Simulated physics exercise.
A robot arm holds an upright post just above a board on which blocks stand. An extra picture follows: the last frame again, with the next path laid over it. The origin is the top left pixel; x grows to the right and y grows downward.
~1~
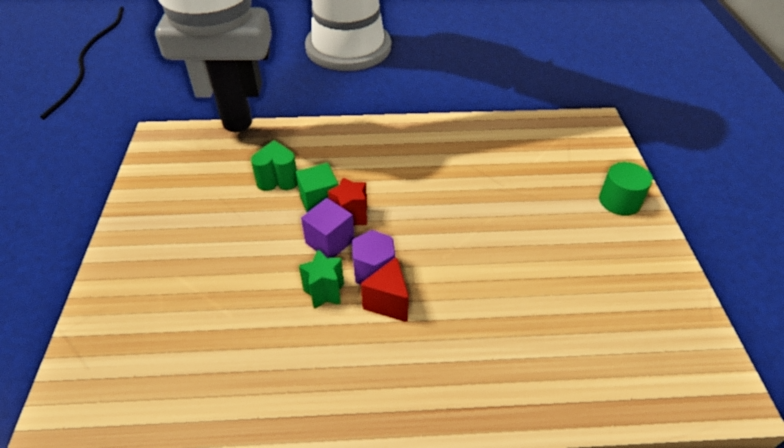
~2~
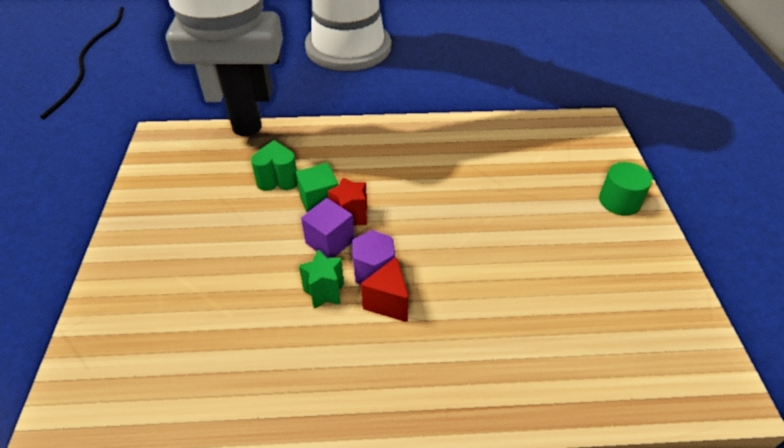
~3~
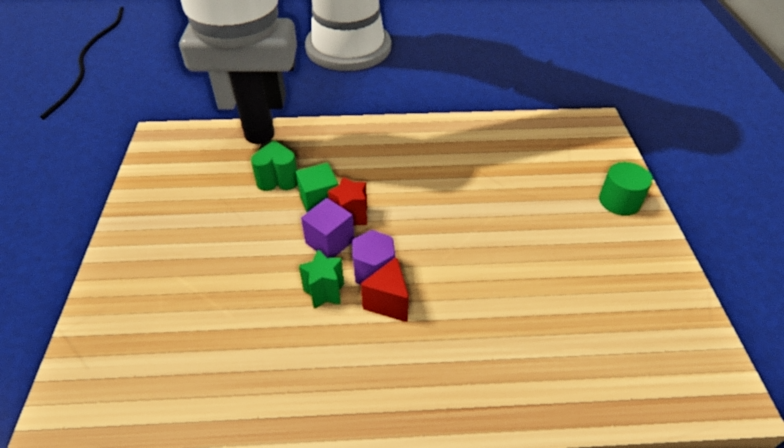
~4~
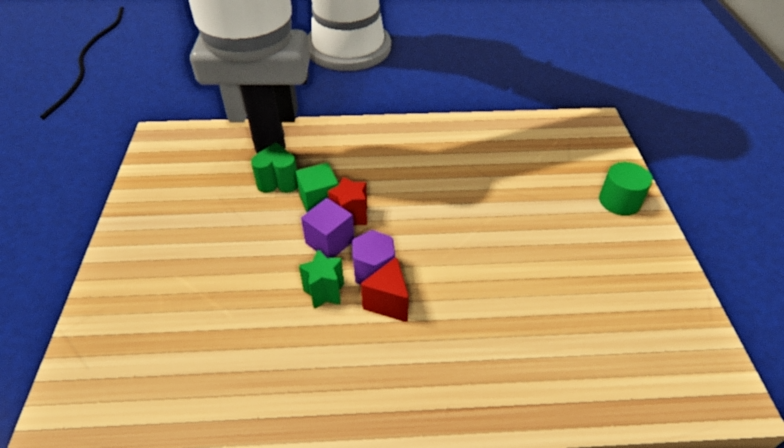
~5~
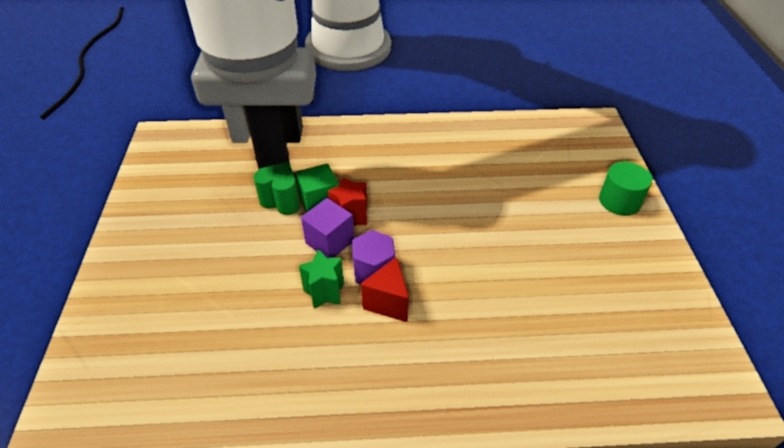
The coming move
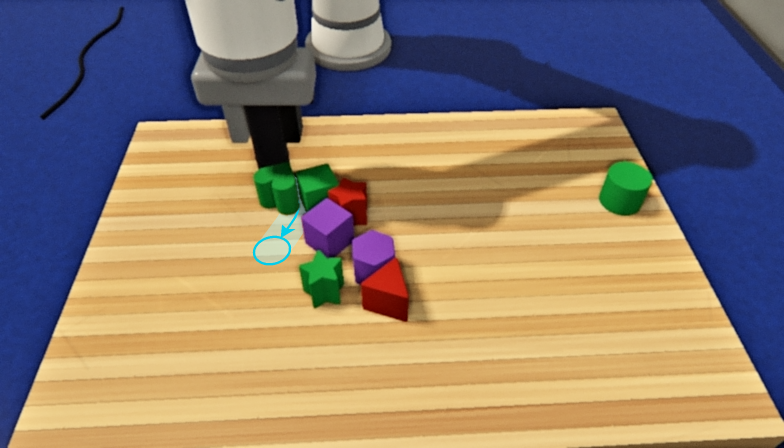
At first, a robot arm holds a dark post at the back edge of a wooden board, behind a loose cluster of green, red and purple blocks. The post shifts slightly right and forward to the green heart-shaped block, then nudges it a short way toward the viewer, beside the green square.
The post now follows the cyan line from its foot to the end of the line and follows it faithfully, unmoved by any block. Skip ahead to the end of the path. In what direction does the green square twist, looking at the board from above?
It turns counter-clockwise.
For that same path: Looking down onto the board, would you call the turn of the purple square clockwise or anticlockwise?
Clockwise, looking down.
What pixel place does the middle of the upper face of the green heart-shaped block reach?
The middle of the upper face of the green heart-shaped block will lie at about (260, 253) in the picture.
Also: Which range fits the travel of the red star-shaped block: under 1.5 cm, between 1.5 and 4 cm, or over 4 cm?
Distance: Between 1.5 and 4 cm.
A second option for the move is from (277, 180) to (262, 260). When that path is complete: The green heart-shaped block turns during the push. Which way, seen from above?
From overhead, anticlockwise.
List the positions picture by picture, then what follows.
Post tip at (238, 124); block tops, green heart-shaped block at (273, 154); green square at (317, 177); purple square at (327, 215); red star-shaped block at (349, 190); purple hexagon at (373, 247), in the first picture.
Post at (247, 128); blocks unchanged, in the second picture.
Post at (260, 136); blocks unchanged, in the third picture.
Post at (271, 149); green heart-shaped block at (273, 156), in the fourth picture.
Post at (275, 169); green heart-shaped block at (276, 175); green square at (317, 177); purple square at (327, 215); red star-shaped block at (349, 190); purple hexagon at (373, 247), in the fifth picture.
Path on the board, from (277, 180) by way of (296, 198) and (291, 224) to (272, 250).
On the path given first. One third of the way, post at (295, 188); green heart-shaped block at (283, 197), turned 30° clockwise; green square at (329, 181), turned 20° anticlockwise; red star-shaped block at (359, 194).
Two thirds of the way, post at (288, 214); green heart-shaped block at (275, 224), turned 35° clockwise; green square at (330, 186), turned 55° anticlockwise; purple square at (332, 219), turned 25° clockwise; red star-shaped block at (366, 195).
At the end, post at (269, 239); green heart-shaped block at (260, 253), turned 15° clockwise; green square at (330, 186), turned 55° anticlockwise; purple square at (332, 219), turned 25° clockwise; red star-shaped block at (366, 195); purple hexagon in place.
